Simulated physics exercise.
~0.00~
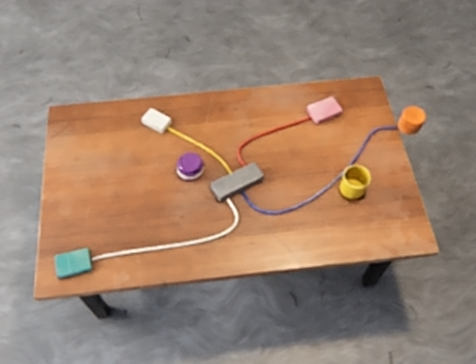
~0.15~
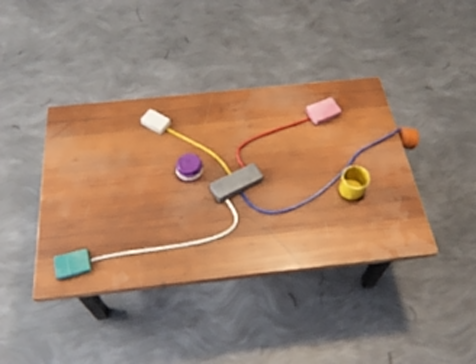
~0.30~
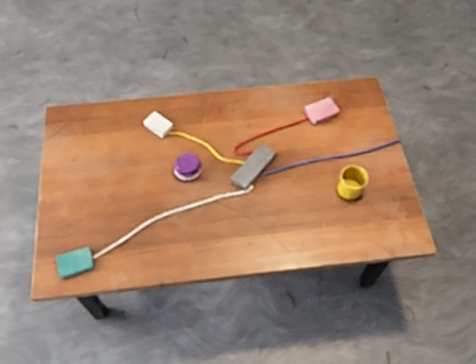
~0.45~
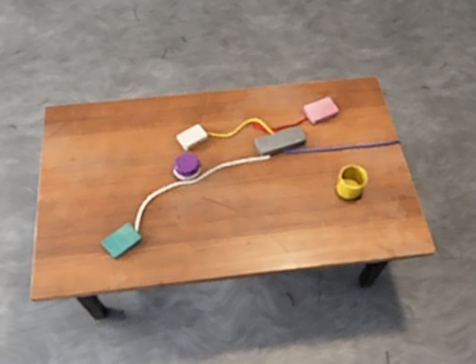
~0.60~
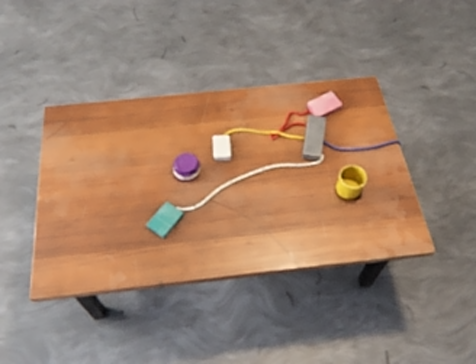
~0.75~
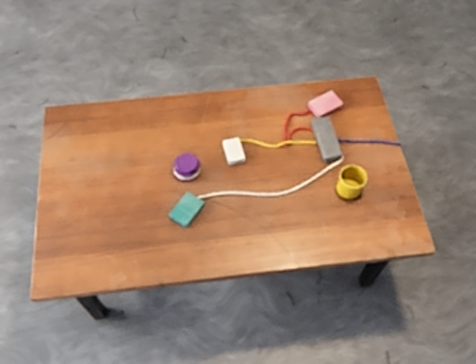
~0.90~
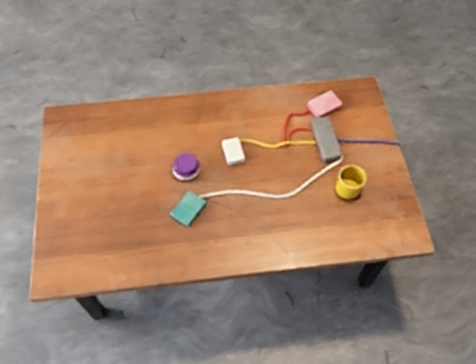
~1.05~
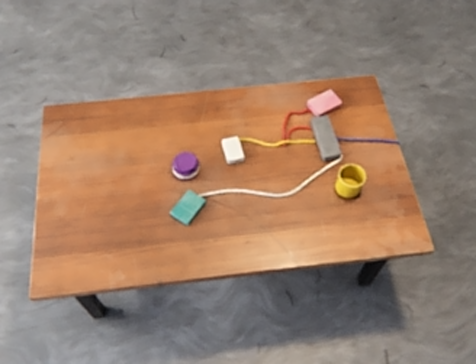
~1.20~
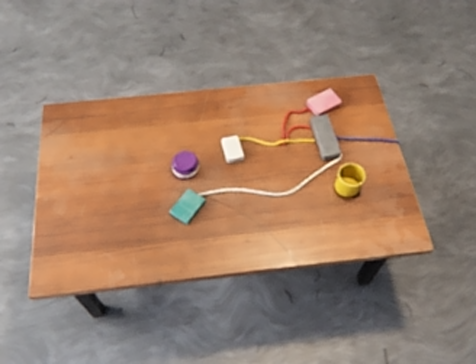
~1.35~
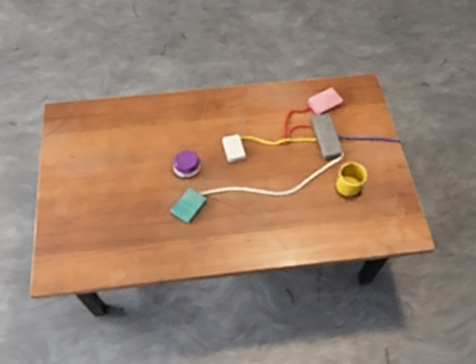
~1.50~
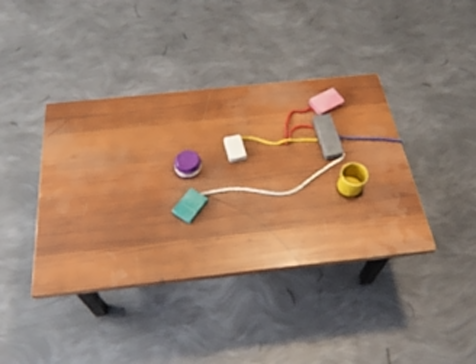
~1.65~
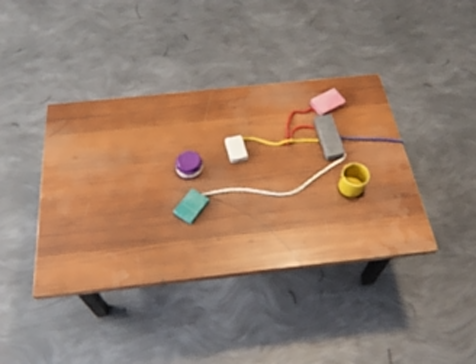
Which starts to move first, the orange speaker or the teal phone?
The orange speaker moves first, dropping at the table's right edge. The teal phone only starts sliding after the grey strip has already been pulled along.
